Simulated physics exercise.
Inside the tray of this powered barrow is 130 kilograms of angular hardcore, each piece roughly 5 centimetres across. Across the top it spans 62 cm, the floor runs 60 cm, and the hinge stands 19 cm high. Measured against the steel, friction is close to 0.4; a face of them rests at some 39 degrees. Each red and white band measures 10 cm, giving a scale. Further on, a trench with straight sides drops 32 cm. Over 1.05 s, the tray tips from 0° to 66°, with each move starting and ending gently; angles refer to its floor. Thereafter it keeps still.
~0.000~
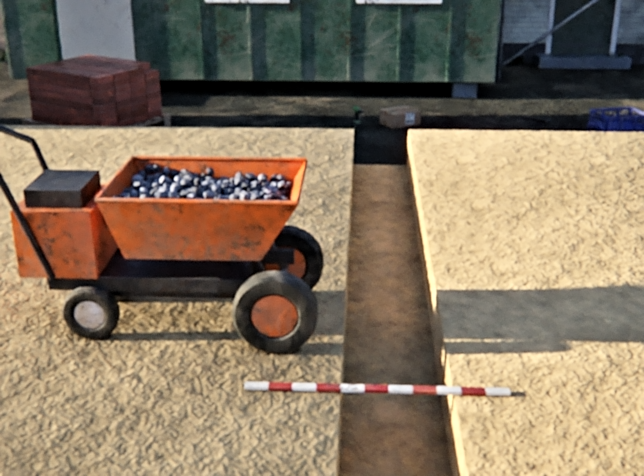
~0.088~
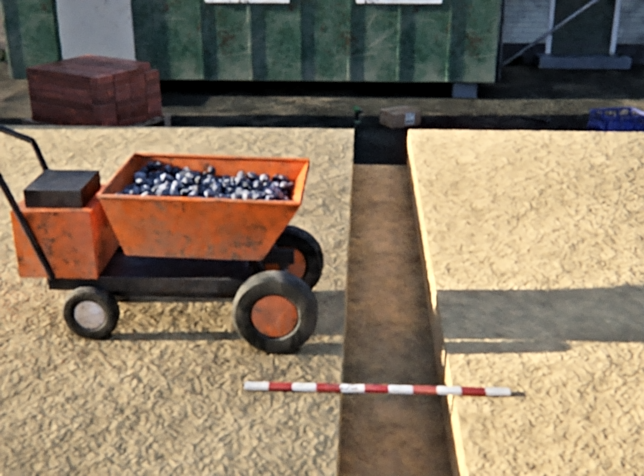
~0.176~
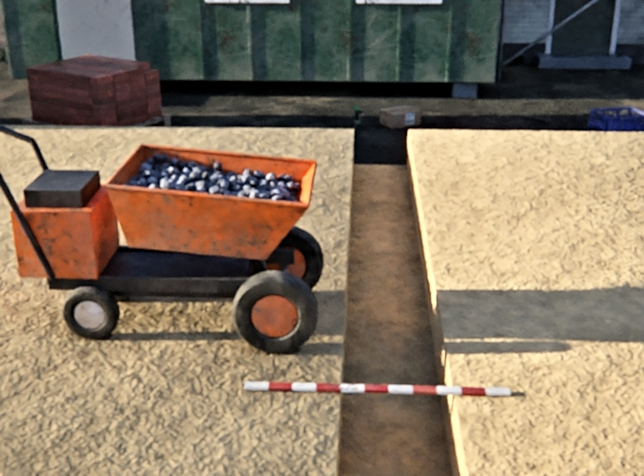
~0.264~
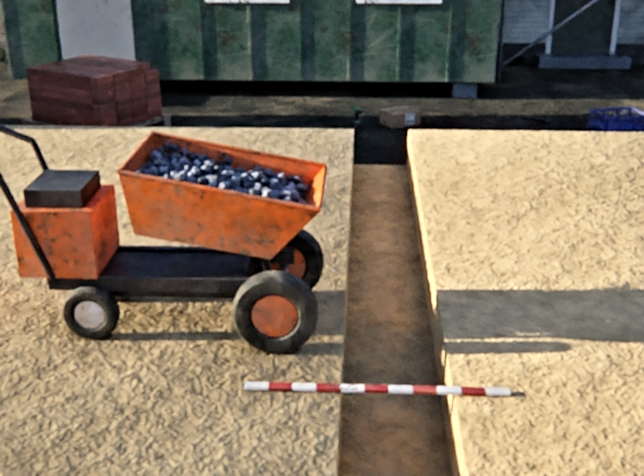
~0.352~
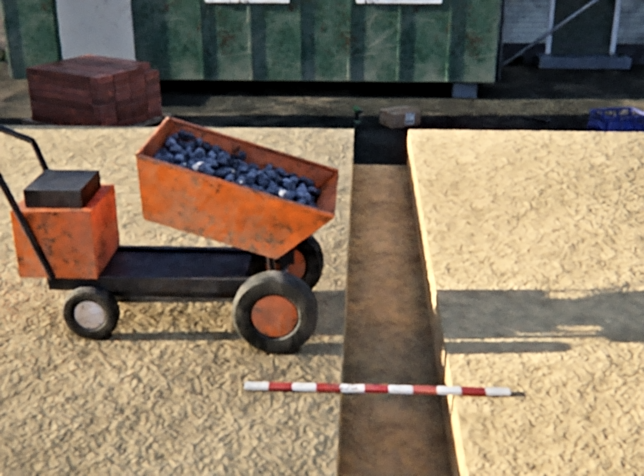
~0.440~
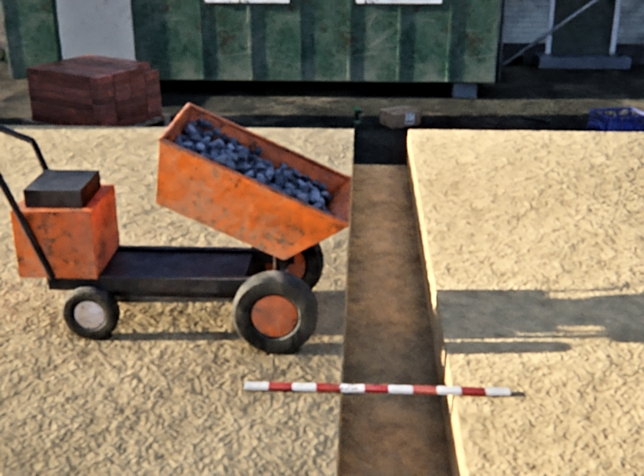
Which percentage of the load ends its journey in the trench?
Roughly 34 per cent.
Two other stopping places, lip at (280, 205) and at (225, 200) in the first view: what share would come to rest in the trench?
About 40 and 50 per cent.
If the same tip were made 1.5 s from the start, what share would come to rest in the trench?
It'd be some 35 per cent.
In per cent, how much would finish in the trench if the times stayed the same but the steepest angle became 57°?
I'd guess some 15 in a hundred.
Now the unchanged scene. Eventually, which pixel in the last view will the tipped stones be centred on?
Around (426, 373).
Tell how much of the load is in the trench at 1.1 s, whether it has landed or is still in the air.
10 per cent, give or take.
After 0.8 s the floor is at 56°; 100 % in the tray; the foremost stones are at (377, 253).
After 1.1 s the floor is at 66°; 86 % in the tray, 11 % in the trench, 2 % past the trench; the foremost stones are at (467, 337).
After 1.5 s the floor is at 66°; 65 % in the tray, 20 % in the trench, 15 % past the trench; the foremost stones are at (548, 326).
After 3.5 s the floor is at 66°; 51 % in the tray, 34 % in the trench, 15 % past the trench; the foremost stones are at (585, 322).
